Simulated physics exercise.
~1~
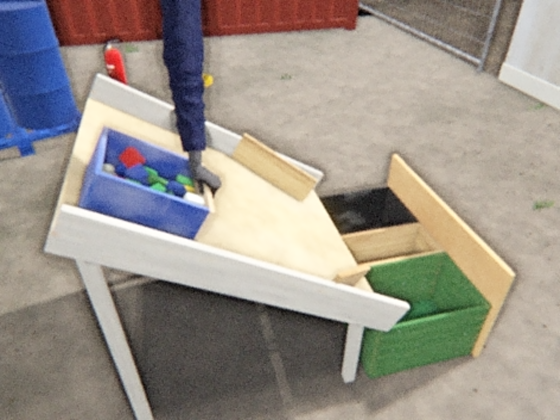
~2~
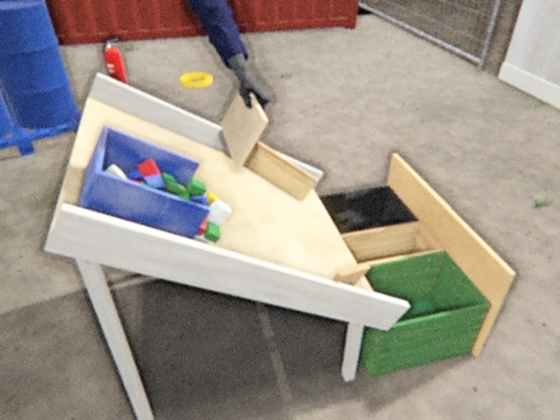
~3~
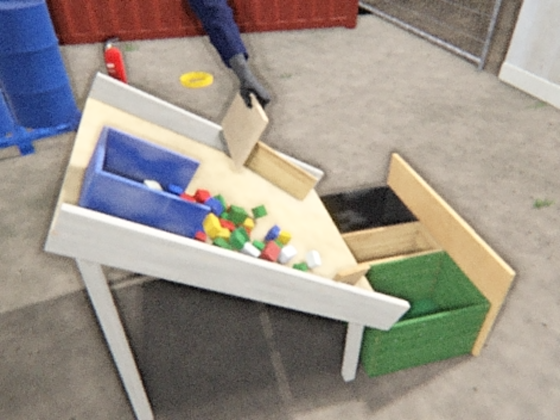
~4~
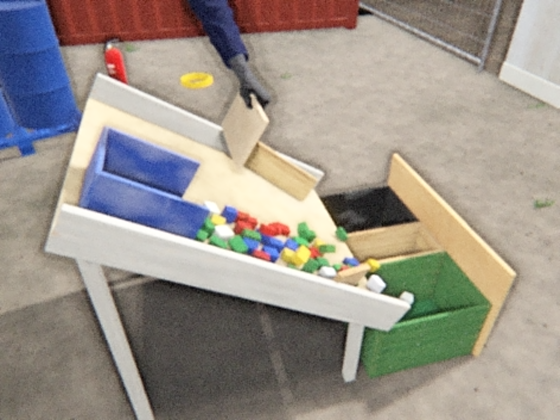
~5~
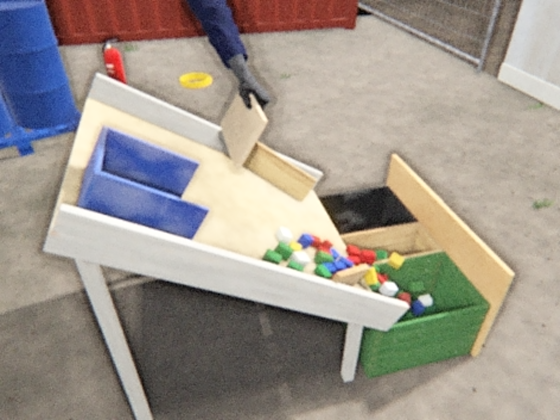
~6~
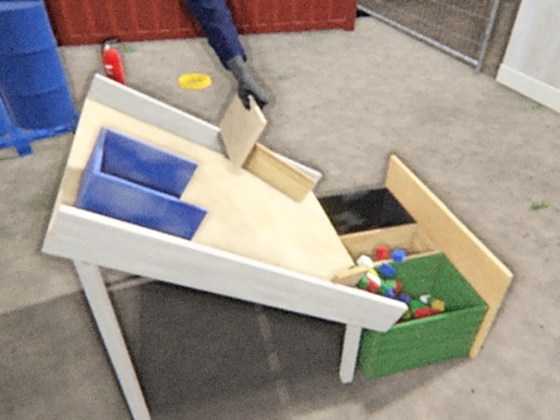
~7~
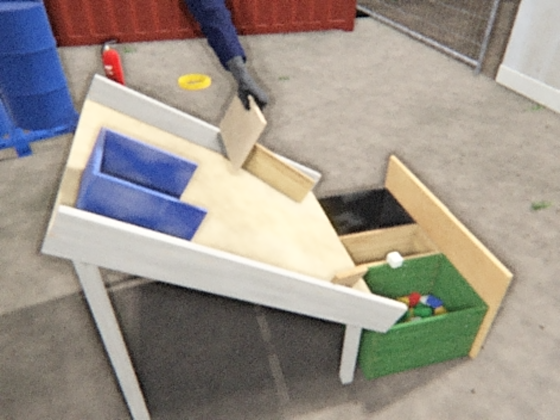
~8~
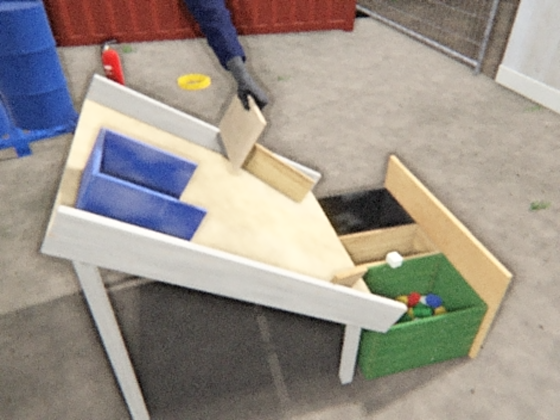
A gloved hand lifted a wooden gate from a blue pen, and colourful toy bricks tumbled down the sloping table toward the containers below. Most ended up in the green tub, with a white one showing by its rim.
